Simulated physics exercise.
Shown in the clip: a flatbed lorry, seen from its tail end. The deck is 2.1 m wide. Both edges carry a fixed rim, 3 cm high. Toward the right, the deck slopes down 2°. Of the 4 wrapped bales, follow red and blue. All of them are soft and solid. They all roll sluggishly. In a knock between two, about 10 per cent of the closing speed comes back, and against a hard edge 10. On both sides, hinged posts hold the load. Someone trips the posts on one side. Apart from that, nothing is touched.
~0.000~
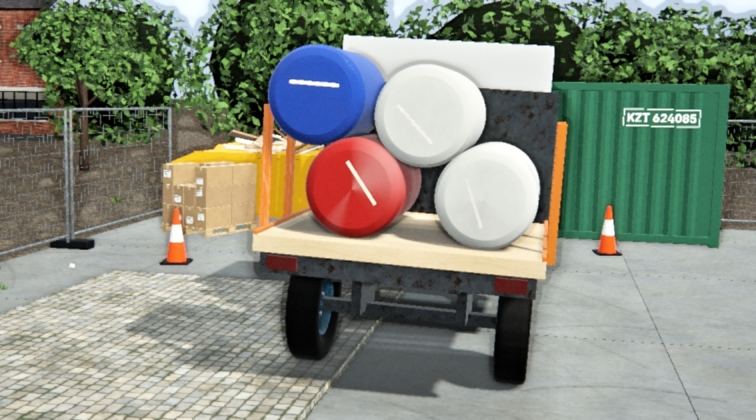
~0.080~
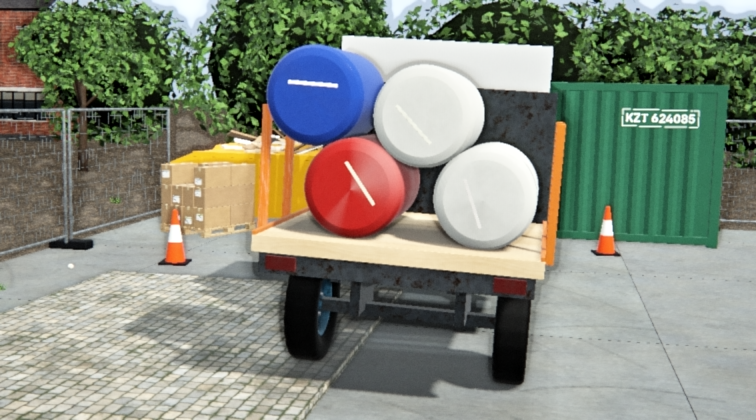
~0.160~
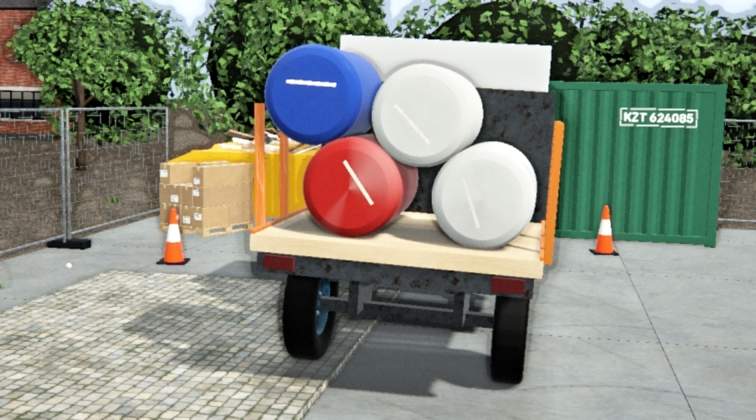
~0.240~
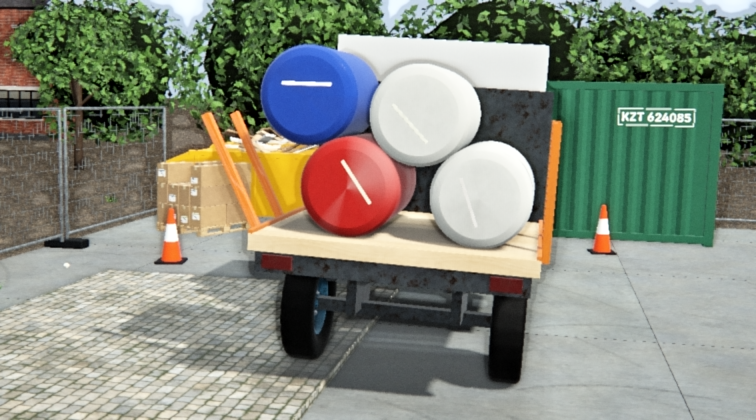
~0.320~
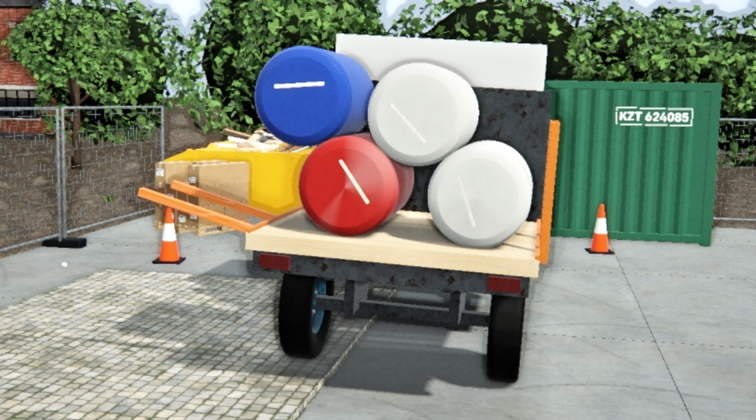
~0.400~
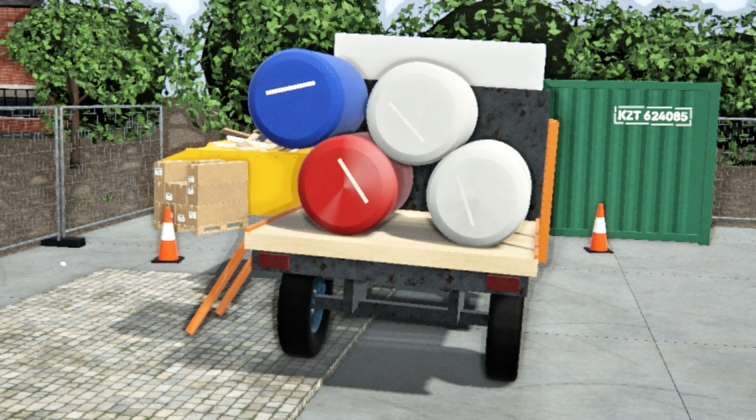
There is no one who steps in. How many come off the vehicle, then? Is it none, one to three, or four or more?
It is one to three.
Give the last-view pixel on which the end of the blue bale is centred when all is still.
Around (26, 326).
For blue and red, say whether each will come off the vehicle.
Result: Blue breaks loose; red is restrained.
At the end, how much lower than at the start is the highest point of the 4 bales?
It sits roughly 15 cm lower at the end.
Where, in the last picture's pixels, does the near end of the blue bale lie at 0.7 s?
Around (255, 143).
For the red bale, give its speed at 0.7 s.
About 0.0 m/s.
After 0.7 s, red is on the deck, 65 cm from the left edge; blue is up on others, 5 cm from the left edge, rolling left; 0 gone from the deck.
After 0.9 s, blue is dropping off the left side; no change for red; 1 gone from the deck.
At rest (2.8 s), red is on the deck, 65 cm from the left edge; blue is down on the left; 1 gone from the deck.
